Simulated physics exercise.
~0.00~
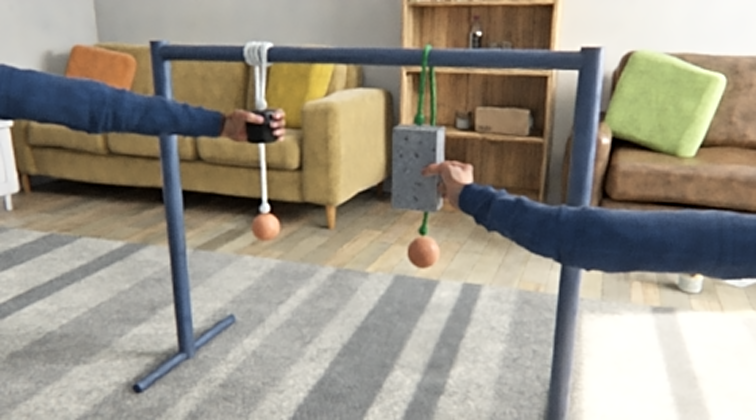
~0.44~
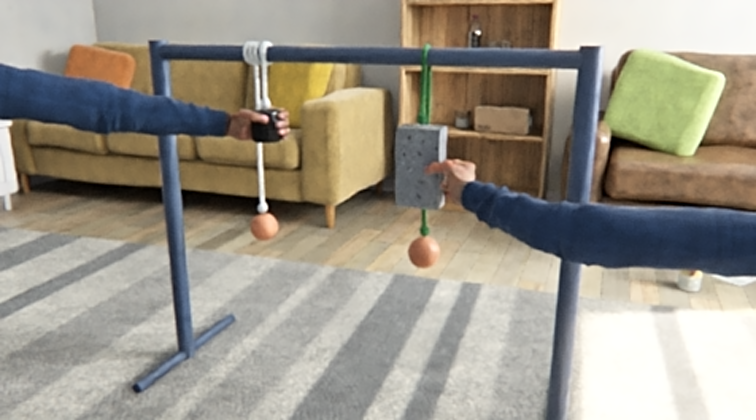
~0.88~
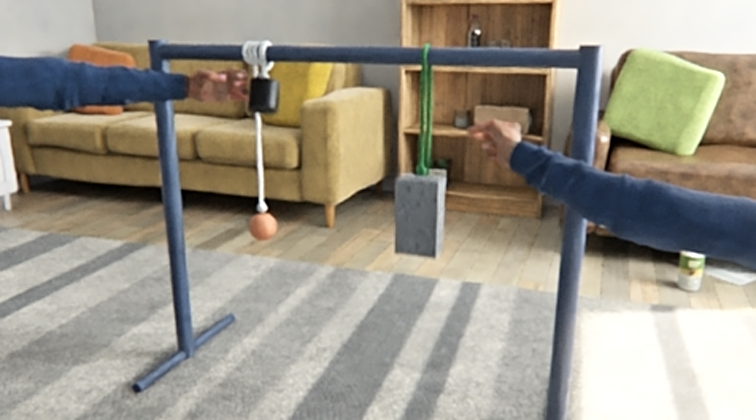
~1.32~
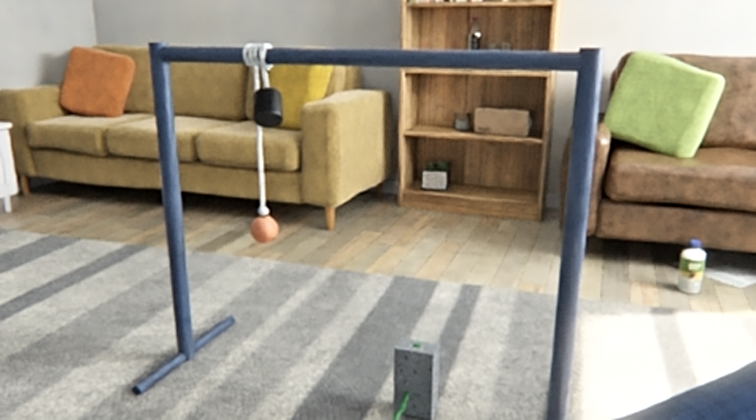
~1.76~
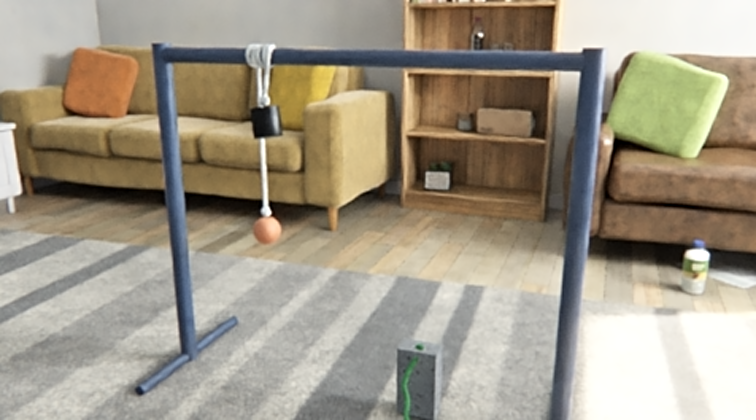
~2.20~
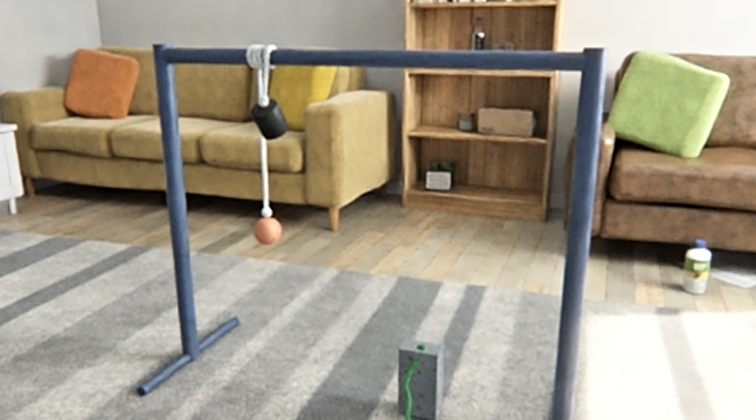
The video shows two hands holding a black object and a gray block on ropes looped over a blue bar, with orange balls hanging below. The hands let go and withdraw; the block drops to the floor with its green rope, while the black object stays hanging.
